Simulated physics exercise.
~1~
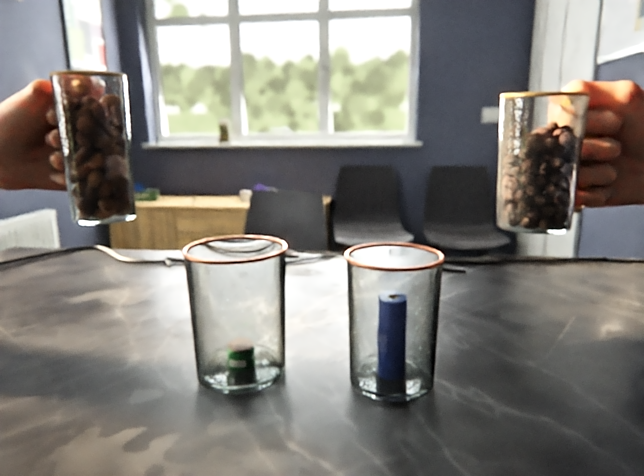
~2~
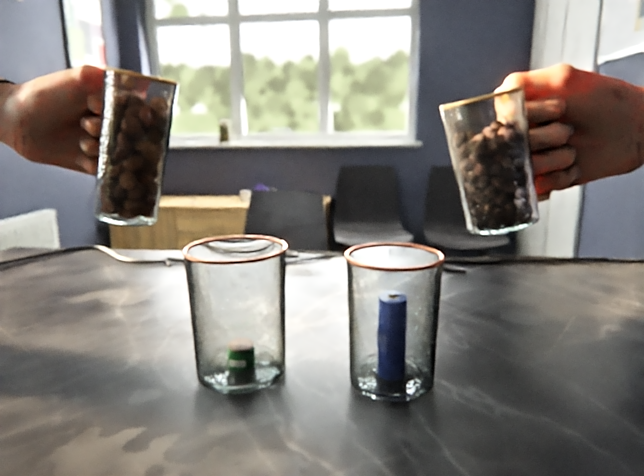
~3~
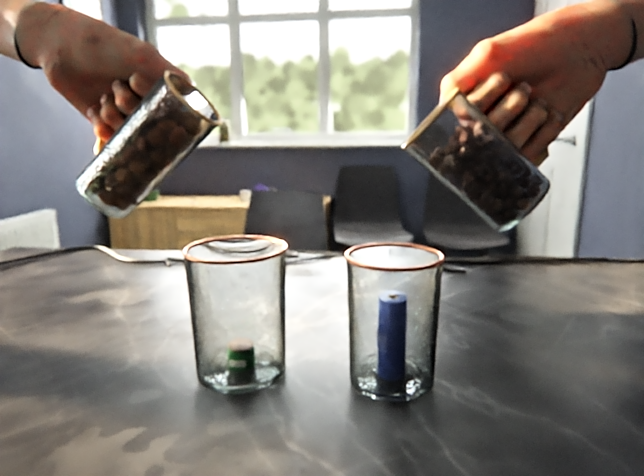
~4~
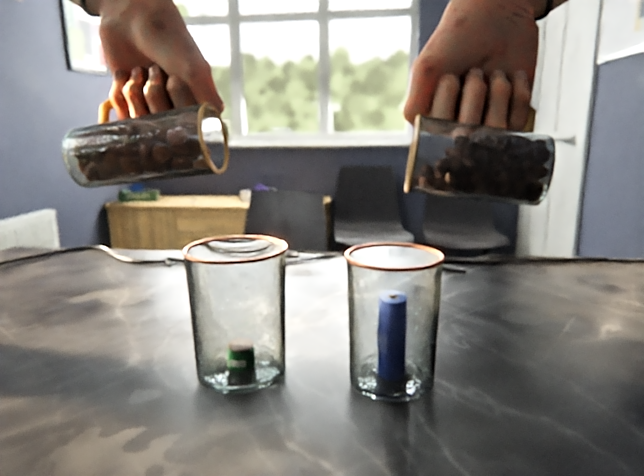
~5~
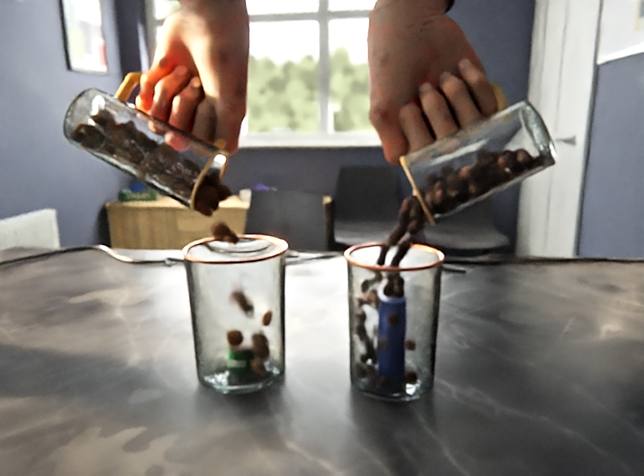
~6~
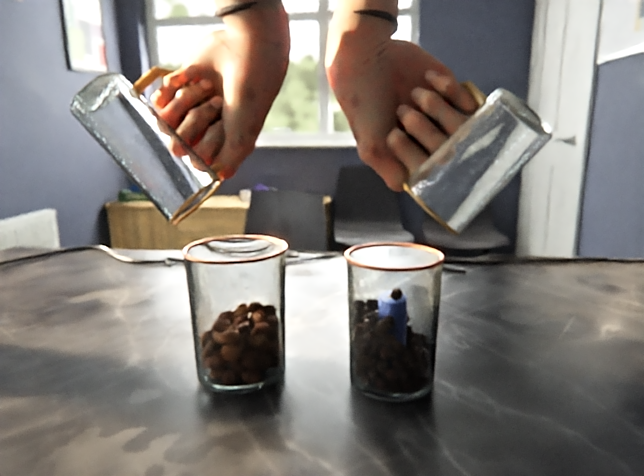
Two hands, one on each side, hold clear glass cups full of dark brown beans above a grey marbled table, seen from the front in a blue-walled room with a window and dark chairs behind. On the table stand two clear glasses, the left holding a short green object and the right a taller blue cylinder. The hands move inward and tip the cups onto their sides. Beans then tumble into both glasses until the cups are empty and tilted downward. Finally, both glasses are about half full, the green object buried and the blue one's top still showing.
